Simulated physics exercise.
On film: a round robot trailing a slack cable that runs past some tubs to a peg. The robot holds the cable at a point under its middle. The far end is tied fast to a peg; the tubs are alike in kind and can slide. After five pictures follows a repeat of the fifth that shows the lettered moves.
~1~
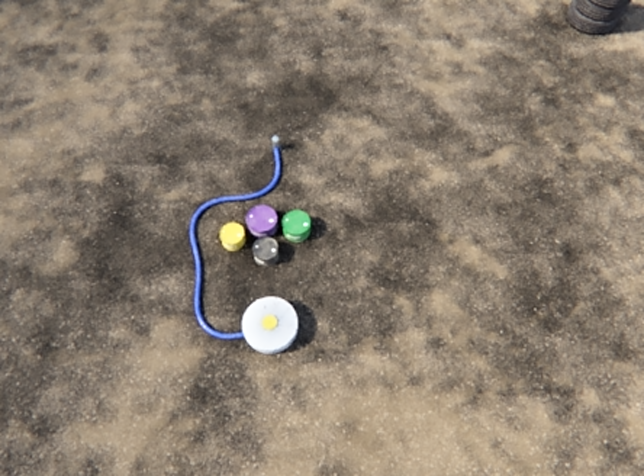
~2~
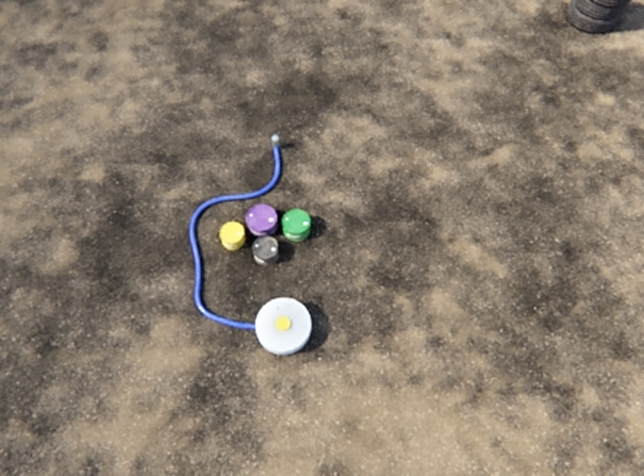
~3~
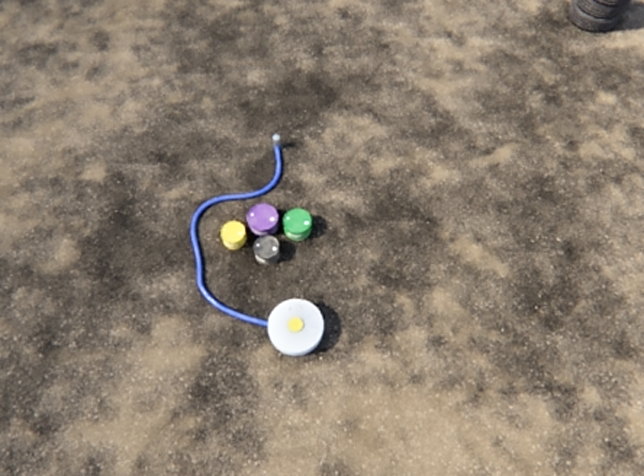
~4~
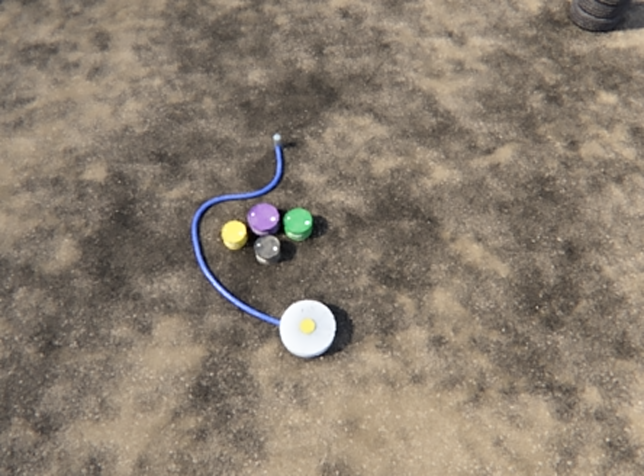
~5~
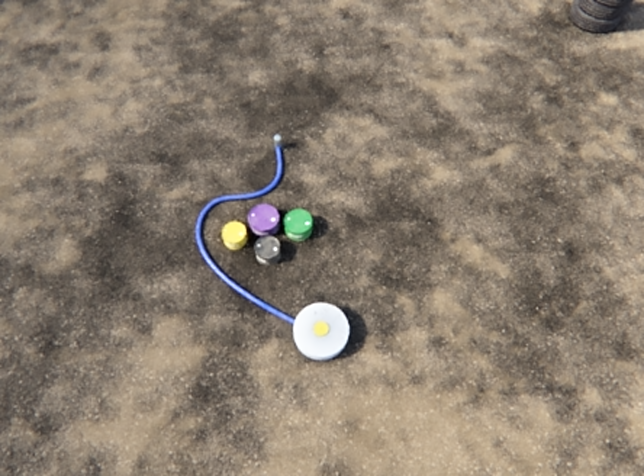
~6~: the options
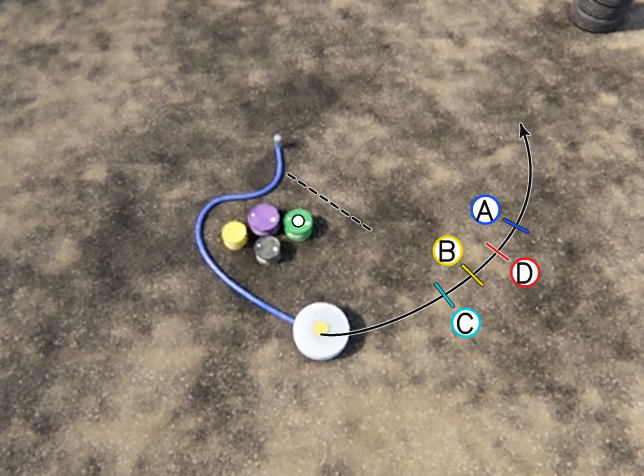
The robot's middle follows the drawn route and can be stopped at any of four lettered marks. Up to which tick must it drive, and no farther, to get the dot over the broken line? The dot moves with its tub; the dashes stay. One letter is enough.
It can halt at A.
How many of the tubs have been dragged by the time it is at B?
Four.
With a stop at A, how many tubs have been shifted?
By then, four.
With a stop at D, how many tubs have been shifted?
Four.
On the marked copy, A at (516, 226); B at (472, 275); C at (444, 295); D at (497, 252); the dashed line at (326, 200); the route from (321, 334) via (494, 255) to (521, 125); the white dot at (298, 221).
Following A. Soon after the start, robot (408, 312); green tub (299, 225).
Later, robot (479, 268); purple tub (280, 211); yellow tub (287, 233); black tub (308, 241); green tub (307, 219).
In the end, robot (519, 222); purple tub (303, 195); yellow tub (315, 215); black tub (338, 220); green tub (331, 199); the dot on the green tub is over the dashed line.
As for the rest, B leaves the dotted tub short, at (304, 220); C leaves the dotted tub short, at (299, 225); D leaves the dotted tub short, at (319, 210).
